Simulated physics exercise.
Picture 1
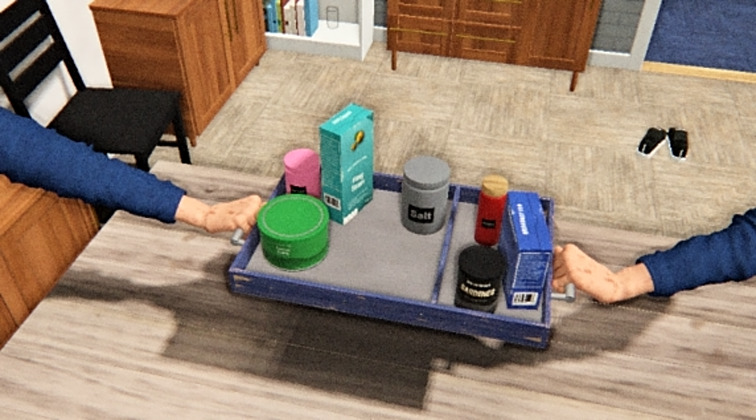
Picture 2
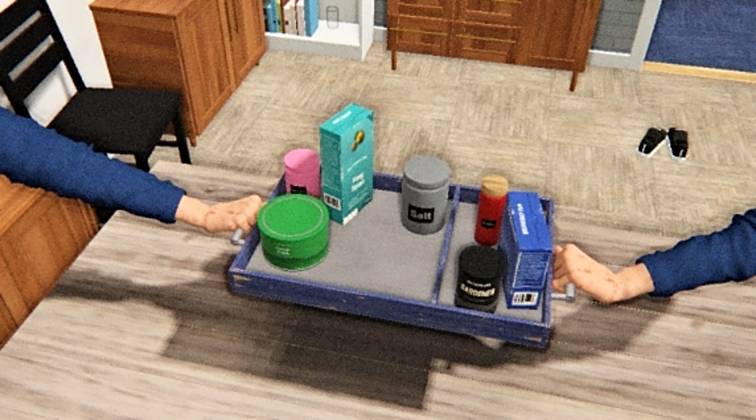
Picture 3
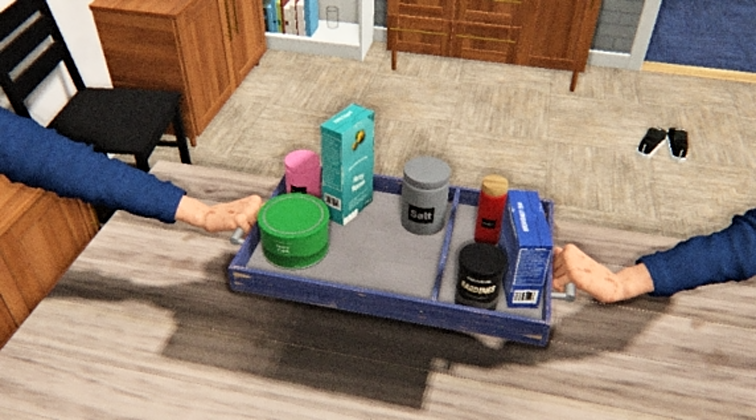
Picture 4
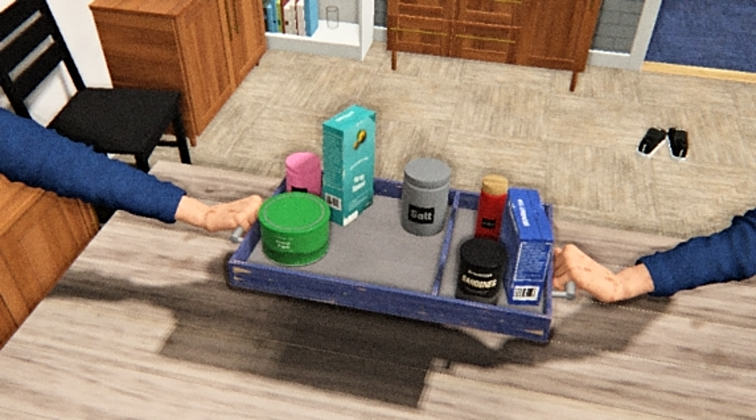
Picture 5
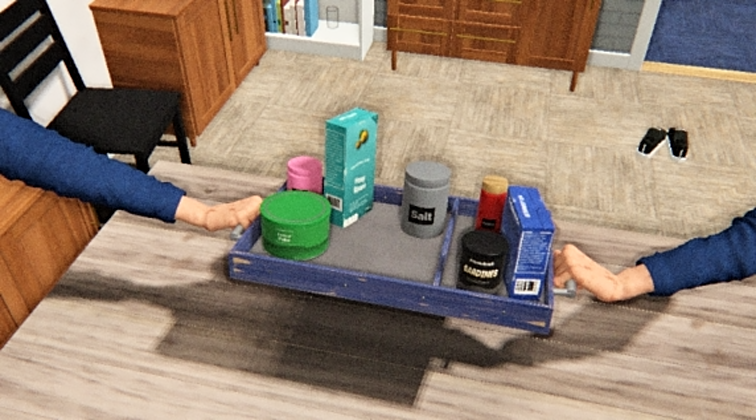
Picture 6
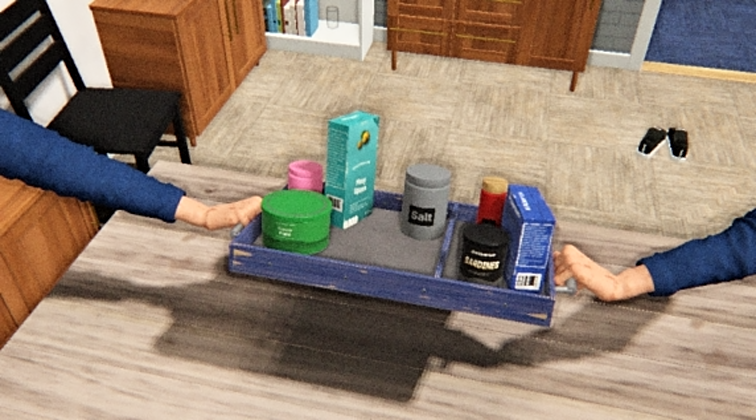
Above a wooden table, two hands holding a blue tray of jars and packets, gradually tilting its far edge down.
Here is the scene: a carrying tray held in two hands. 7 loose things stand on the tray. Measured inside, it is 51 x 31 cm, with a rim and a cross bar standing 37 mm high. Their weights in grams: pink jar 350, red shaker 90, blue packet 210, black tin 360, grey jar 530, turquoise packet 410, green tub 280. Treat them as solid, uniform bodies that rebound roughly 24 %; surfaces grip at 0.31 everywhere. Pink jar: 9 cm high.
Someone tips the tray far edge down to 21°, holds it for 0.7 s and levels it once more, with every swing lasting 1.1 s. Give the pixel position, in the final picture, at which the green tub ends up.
The green tub ends up at about (302, 213).
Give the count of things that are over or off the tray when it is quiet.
That gives 0.
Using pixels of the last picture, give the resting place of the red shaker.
It ends up near (493, 187).
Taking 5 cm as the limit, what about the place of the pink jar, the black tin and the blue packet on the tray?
Pink jar: Remains in place; black tin: Is displaced; blue packet: Is displaced.
Then, 0.30 s past the last view, tray at 21°, far edge down; turquoise packet shifted 2 cm; blue packet shifted 2 cm.
Then, 0.50 s past the last view, tray at 21°, far edge down; green tub shifted 5 cm near (306, 211); blue packet shifted 6 cm; black tin shifted 6 cm.
Then, 0.70 s past the last view, tray at 21°, far edge down; green tub shifted 5 cm near (305, 210); black tin shifted 13 cm; blue packet shifted 11 cm.
Then, 1.50 s past the last view, tray at 14°, far edge down; green tub shifted 5 cm near (304, 211); black tin shifted 18 cm; blue packet shifted 11 cm.
Finally, not toppled but over 5 cm from the start, red shaker, blue packet, black tin and green tub; the other 3 still in place (within 5 cm). Final places as that camera would see them, green tub near (302, 213).
